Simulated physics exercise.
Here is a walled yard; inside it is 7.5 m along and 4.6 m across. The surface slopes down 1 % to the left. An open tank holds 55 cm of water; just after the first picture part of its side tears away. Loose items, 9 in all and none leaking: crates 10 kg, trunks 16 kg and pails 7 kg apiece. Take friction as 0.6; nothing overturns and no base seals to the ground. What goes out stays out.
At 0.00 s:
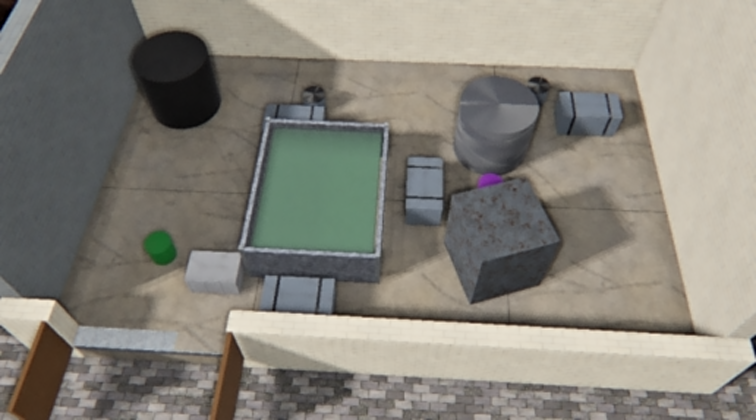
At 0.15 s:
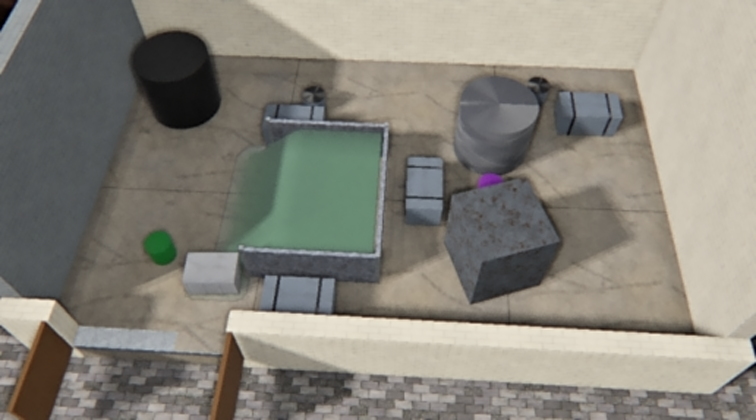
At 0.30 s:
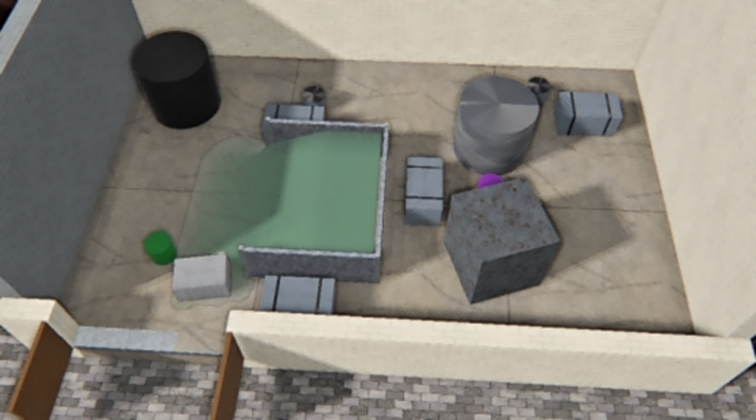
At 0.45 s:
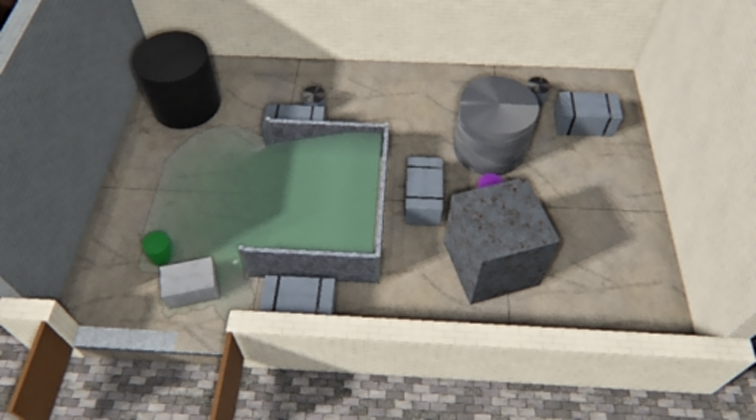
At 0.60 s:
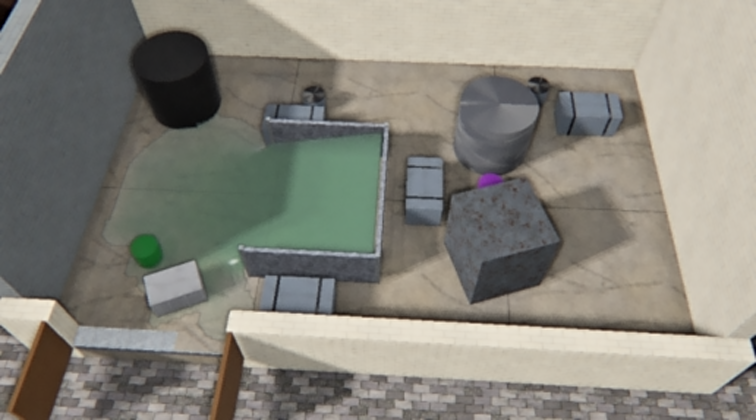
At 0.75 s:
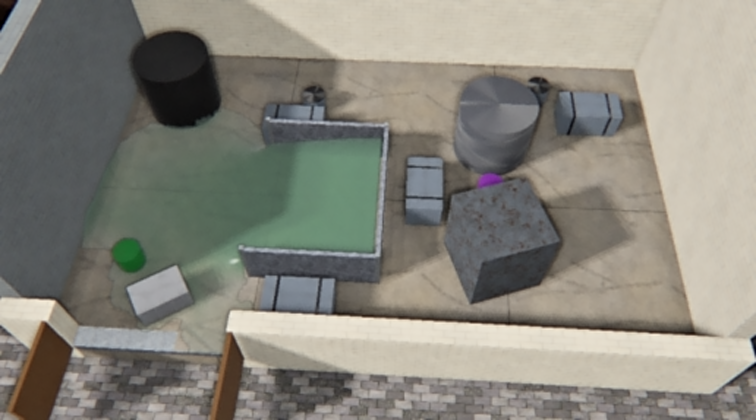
In a walled yard, the left side of an open tank gave way and greenish water spread left across the floor, pushing a pale grey block and then a green pail along.
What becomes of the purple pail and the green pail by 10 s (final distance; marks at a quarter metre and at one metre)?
The purple pail holds its place; the green pail gets carried off.
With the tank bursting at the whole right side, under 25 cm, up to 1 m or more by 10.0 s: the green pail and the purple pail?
In that case the green pail stays put, the purple pail gets carried off.
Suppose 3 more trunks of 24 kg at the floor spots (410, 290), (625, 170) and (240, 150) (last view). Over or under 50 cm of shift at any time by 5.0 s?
In turn: Short of it, short of it, over.
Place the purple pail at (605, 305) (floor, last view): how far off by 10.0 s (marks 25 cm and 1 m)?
It barely shifts.
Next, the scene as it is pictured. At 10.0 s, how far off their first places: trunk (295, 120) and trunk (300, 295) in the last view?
In turn: 20 cm, 0 cm.
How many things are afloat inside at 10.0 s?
I count 0.
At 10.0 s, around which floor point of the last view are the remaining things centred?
At about (426, 164).
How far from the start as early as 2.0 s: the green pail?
Roughly 120 cm by then.
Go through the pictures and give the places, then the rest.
In the first picture, the purple pail at (491, 184) rests on the ground; the green pail at (158, 243) rests on the ground; 2.8 m2 under water; 0 of 9 have shifted.
In the second picture, the purple pail at (491, 184), on the bottom; the green pail at (158, 243), on the bottom; water covers 3.7 m2; 0 of 9 have shifted.
In the third picture, the purple pail at (491, 184) rests on the ground; the green pail at (158, 243), on the bottom; 4.8 m2 under water; 1 of 9 have shifted.
In the fourth picture, the purple pail at (491, 184) rests on the ground; the green pail at (156, 243), on the bottom; 6.0 m2 under water; 1 of 9 have shifted.
In the fifth picture, the purple pail at (491, 184) rests on the ground; the green pail at (144, 246), on the bottom, 16 cm from its start; water covers 7.4 m2; 2 of 9 have shifted.
In the sixth picture, the purple pail at (491, 184) rests on the ground; the green pail at (126, 251) rests on the ground, 37 cm from its start; water covers 8.5 m2; 2 of 9 have shifted.
After 2.0 s the purple pail is near (491, 184), 0.0 m from its start, aground; the green pail is near (83, 309), 1.1 m from its start, afloat; 0 of 9 are out; 1 afloat.
After 4.5 s the purple pail is near (491, 184), 0.0 m from its start, aground; the green pail has gone out; 1 of 9 are out; 1 afloat.
After 7.0 s the purple pail is near (491, 184), 0.0 m from its start, aground; the green pail has gone out; 2 of 9 are out; 0 afloat.
After 10.0 s the purple pail is near (491, 184), 0.0 m from its start, aground; the green pail has gone out; 2 of 9 are out; 0 afloat.
